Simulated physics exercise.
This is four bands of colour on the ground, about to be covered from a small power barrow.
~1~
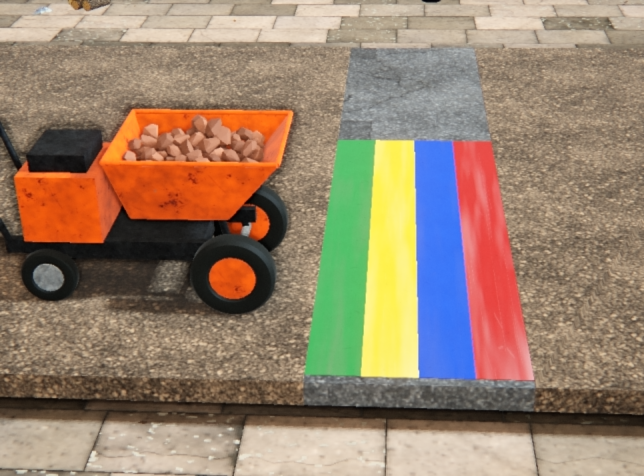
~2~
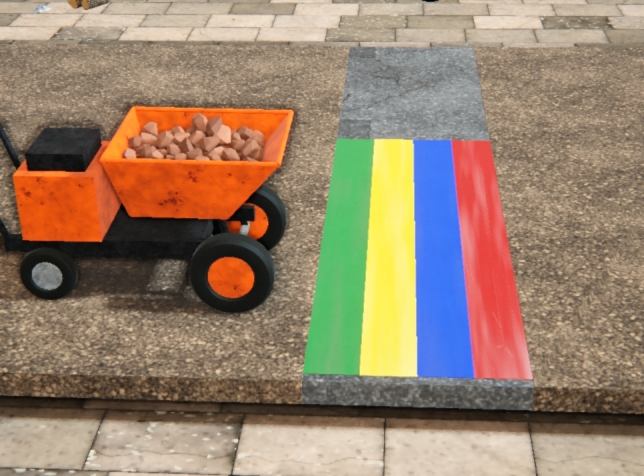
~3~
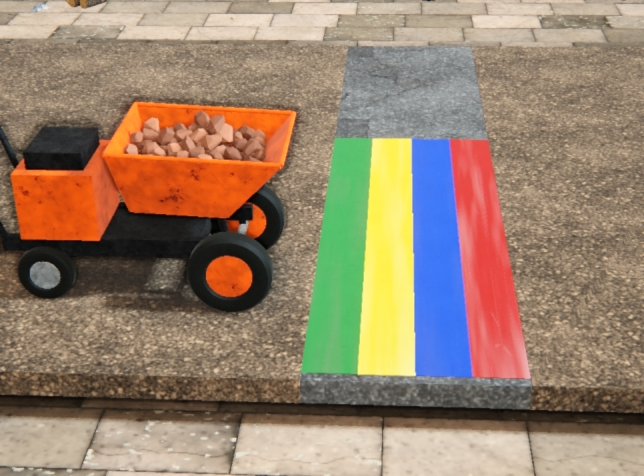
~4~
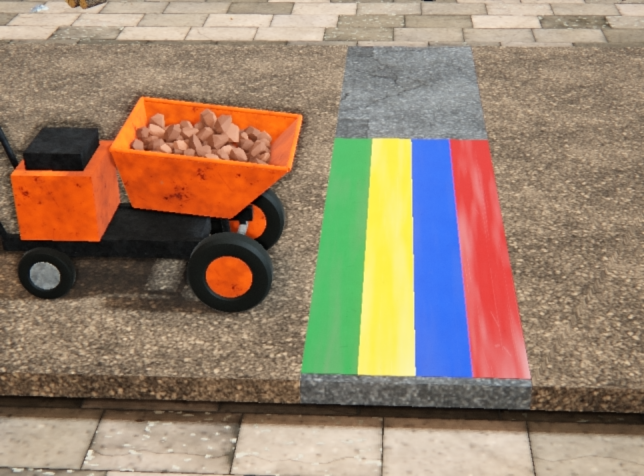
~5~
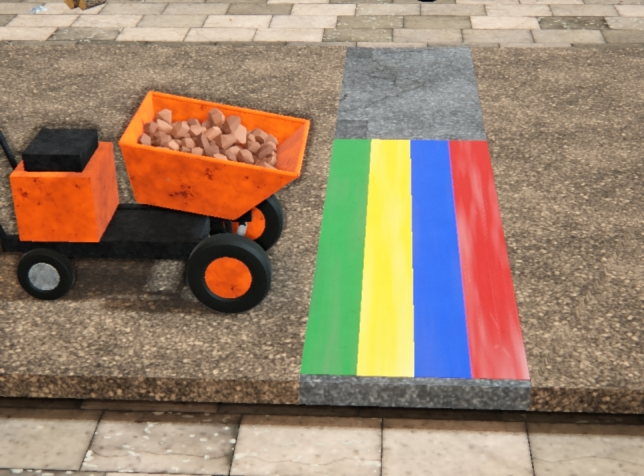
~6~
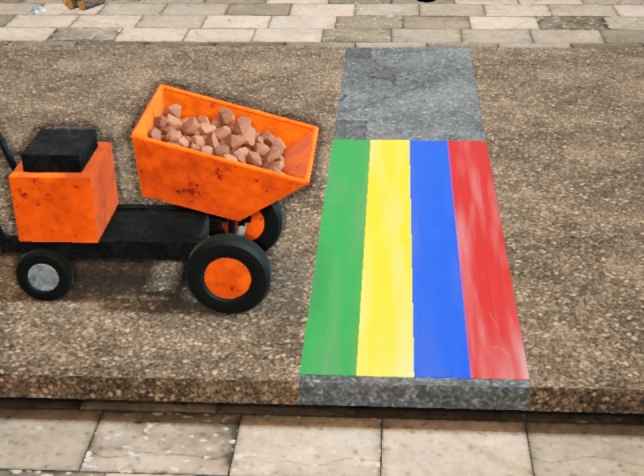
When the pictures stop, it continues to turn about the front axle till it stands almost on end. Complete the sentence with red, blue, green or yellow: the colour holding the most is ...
The colour holding the most is yellow.
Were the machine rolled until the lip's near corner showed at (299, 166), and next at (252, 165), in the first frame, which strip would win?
Place one - blue; place two - the yellow strip.
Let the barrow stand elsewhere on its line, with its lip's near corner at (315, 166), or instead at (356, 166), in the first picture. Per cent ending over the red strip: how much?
About 20 percent the first time, about 30 percent the second.
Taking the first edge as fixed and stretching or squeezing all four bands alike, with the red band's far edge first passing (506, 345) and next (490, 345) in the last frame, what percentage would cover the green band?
Shares in order: Close to 0 %; close to 0 %.
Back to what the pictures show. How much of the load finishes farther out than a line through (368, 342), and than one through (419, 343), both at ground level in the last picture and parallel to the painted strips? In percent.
Estimate: 70 %, then 30 %.
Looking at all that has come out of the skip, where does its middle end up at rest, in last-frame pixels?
The centre settles at about (409, 279).
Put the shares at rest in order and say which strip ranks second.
Blue.
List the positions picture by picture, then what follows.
The first frame shows lip of the skip at (277, 165), level; top of the load at (197, 155), lumps of rubble; green strip at (336, 338); yellow strip at (391, 339); blue strip at (445, 340); red strip at (500, 342).
The second frame shows lip of the skip at (278, 165), level; top of the load at (197, 153).
The third frame shows lip of the skip at (281, 166), tipped barely; top of the load at (180, 148).
The fourth frame shows lip of the skip at (288, 170), tipped a little; top of the load at (186, 146).
The fifth frame shows lip of the skip at (296, 176), tipped a little; top of the load at (193, 144).
The sixth frame shows lip of the skip at (306, 183), tipped clearly; top of the load at (182, 142); green strip at (332, 337); yellow strip at (386, 338); blue strip at (440, 340); red strip at (495, 341).
Soon after the last picture, skip tipped steeply; all in the skip.
A little later, skip tipped right over; most in the skip; a small part over the yellow strip; a stray few over the blue strip.
Later still, skip tipped right over; about a quarter in the skip; a stray few over the green strip; about a third over the yellow strip; about a quarter over the blue strip; a small part over the red strip; a stray few off the paint.
At rest, skip tipped right over; about a quarter in the skip; a stray few over the green strip; about a third over the yellow strip; about a quarter over the blue strip; a small part over the red strip; a stray few off the paint.
